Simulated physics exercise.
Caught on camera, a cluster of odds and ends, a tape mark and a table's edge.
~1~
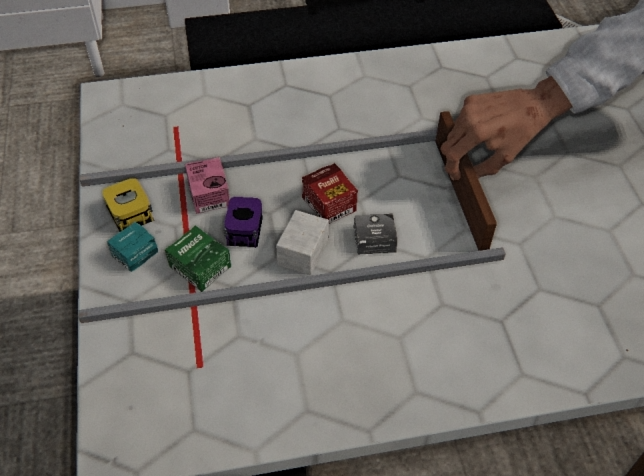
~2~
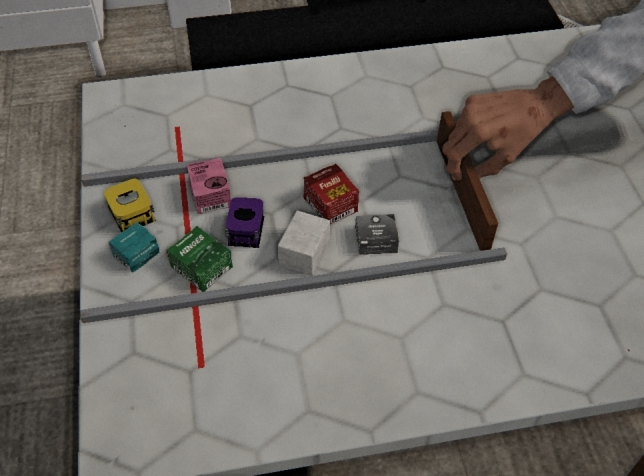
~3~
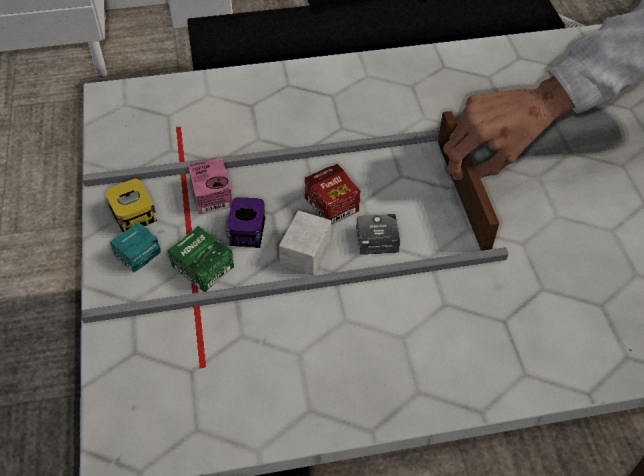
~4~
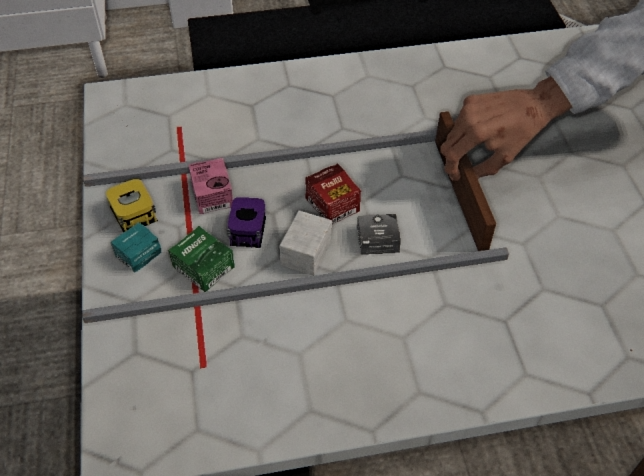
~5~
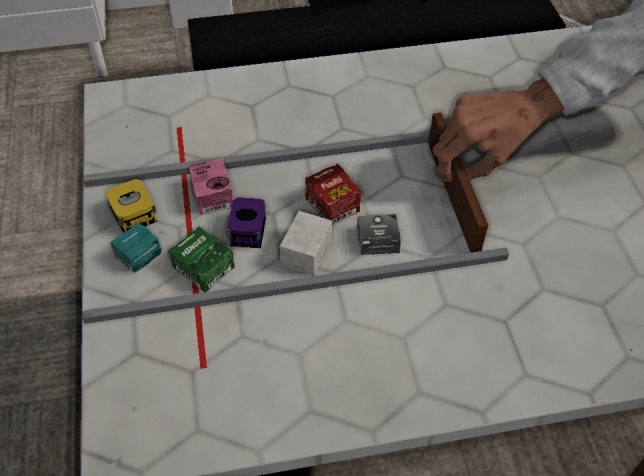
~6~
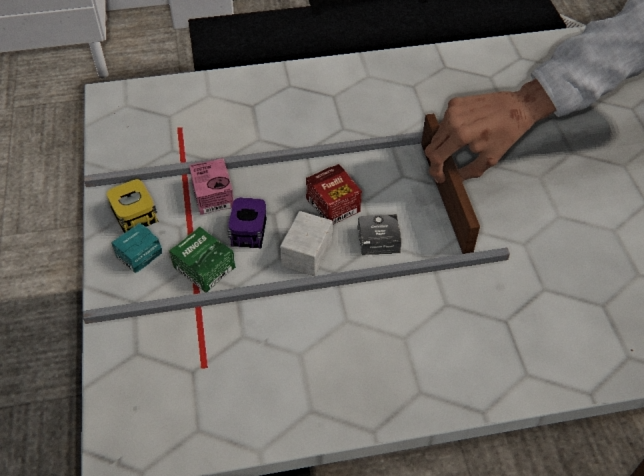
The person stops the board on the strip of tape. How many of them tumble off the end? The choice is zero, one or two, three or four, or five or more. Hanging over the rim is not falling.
The number that fall off is zero.
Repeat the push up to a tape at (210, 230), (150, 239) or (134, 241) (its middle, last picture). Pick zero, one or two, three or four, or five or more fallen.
Taking them in turn, none; three to four; five or more.
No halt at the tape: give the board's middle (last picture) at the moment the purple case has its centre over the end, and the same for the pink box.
Its middle is around (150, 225) and around (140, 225).
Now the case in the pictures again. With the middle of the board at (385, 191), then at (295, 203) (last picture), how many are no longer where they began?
1 and 5.
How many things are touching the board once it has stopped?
The number is 2.
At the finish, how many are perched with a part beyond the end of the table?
Overhanging: 3.
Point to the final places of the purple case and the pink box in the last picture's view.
About (123, 232), and the other about (132, 193).
A little later, none off yet; yellow case at rest near (132, 207); turquoise box at rest near (137, 248); green box at rest near (203, 259).
Next, none off yet; yellow case at rest near (132, 207); turquoise box moving near (130, 245); green box shifted about its own width near (166, 261).
When it is over, the number that fall off is zero.
